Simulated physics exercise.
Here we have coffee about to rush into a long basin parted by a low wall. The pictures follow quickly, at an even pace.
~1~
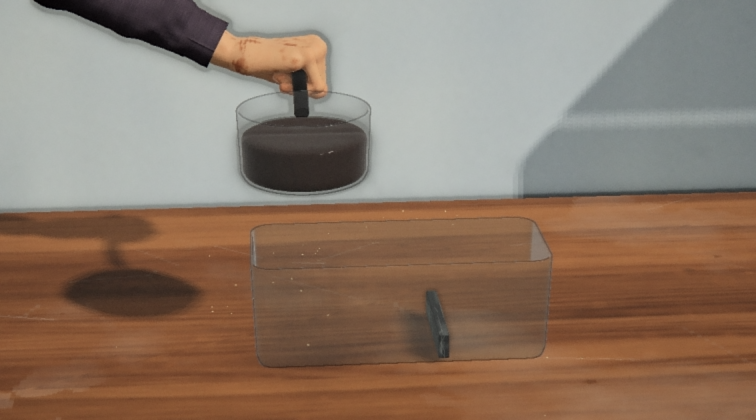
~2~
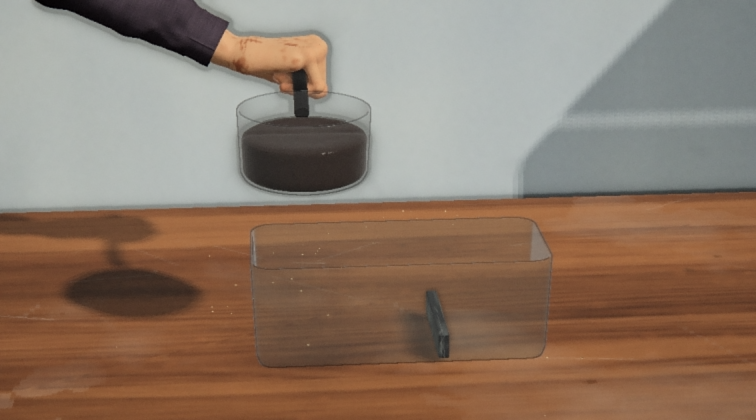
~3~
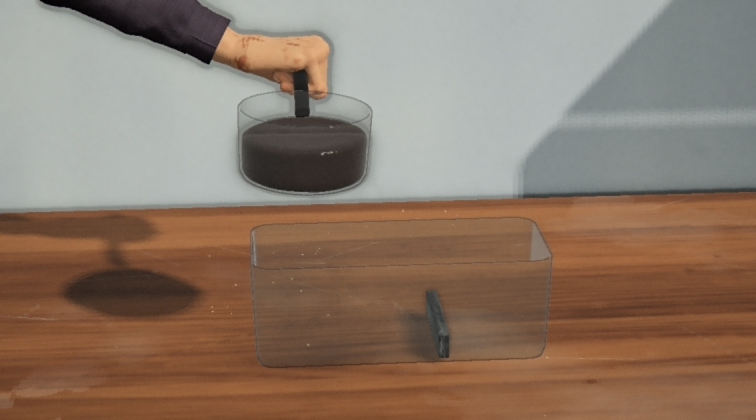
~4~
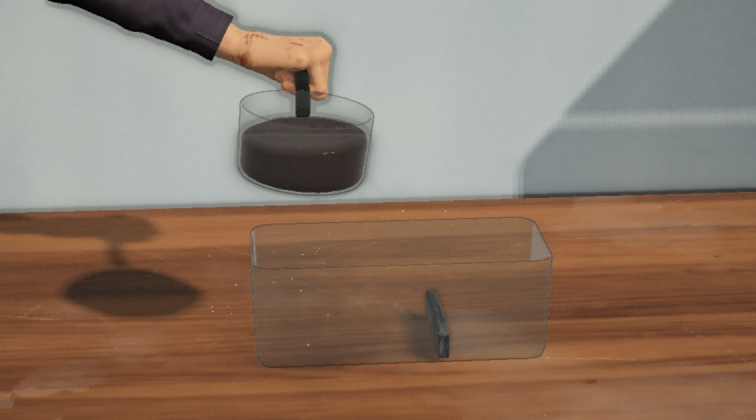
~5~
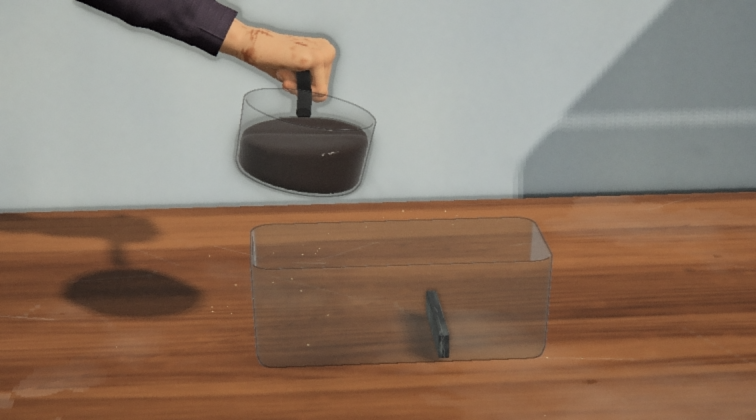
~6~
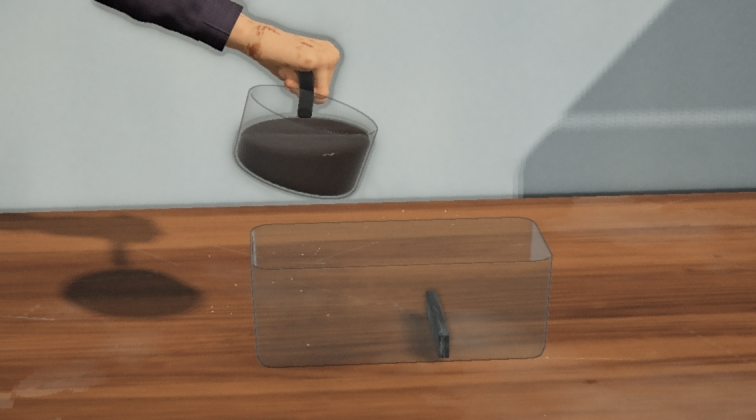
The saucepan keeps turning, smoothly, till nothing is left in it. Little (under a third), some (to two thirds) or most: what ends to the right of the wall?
It comes to not even a third.
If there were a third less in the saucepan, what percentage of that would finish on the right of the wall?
About 10 per cent.
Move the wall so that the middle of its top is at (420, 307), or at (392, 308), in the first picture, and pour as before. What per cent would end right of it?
About 40 and 65 per cent.
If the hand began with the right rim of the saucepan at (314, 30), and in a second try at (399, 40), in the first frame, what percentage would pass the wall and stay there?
The first gives 20 %, the second 50 %.
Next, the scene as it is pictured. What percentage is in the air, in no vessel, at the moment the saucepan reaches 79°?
Some 35 per cent.
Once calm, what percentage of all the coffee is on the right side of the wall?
It comes to 20 per cent or so.
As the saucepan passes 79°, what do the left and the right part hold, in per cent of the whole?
Some 15 per cent left and 0 right.
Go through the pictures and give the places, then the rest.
In the first picture, it leans 0°; its right rim is at (369, 109); the coffee meets the walls at (241, 135) and (366, 132); the long basin's rim runs from (252, 248) to (543, 240); the wall's top is at (438, 313).
In the second picture, it leans 1°; its right rim is at (370, 110); the coffee meets the walls at (241, 135) and (366, 132).
In the third picture, it leans 3°; its right rim is at (371, 112); the coffee meets the walls at (241, 135) and (367, 132).
In the fourth picture, it leans 6°; its right rim is at (372, 116); the coffee meets the walls at (242, 134) and (367, 133).
In the fifth picture, it leans 11°; its right rim is at (374, 122); the coffee meets the walls at (241, 135) and (368, 134).
In the sixth picture, it leans 17°; its right rim is at (376, 129); the coffee meets the walls at (241, 134) and (370, 134).
A moment on, the saucepan is tipped on its side and 52 per cent is still to pour, 13 is left of the wall and 0 right of it.
Next, the saucepan is tipped right over and 8 per cent is still to pour, 68 is left of the wall and 17 right of it.
Then the saucepan is tipped right over and 0 per cent is still to pour, 77 is left of the wall and 20 right of it.
Later the saucepan is tipped right over and 0 per cent is still to pour, 77 is left of the wall and 21 right of it.
In the end 77 per cent lies left of the wall, 21 right of it and 2 outside.
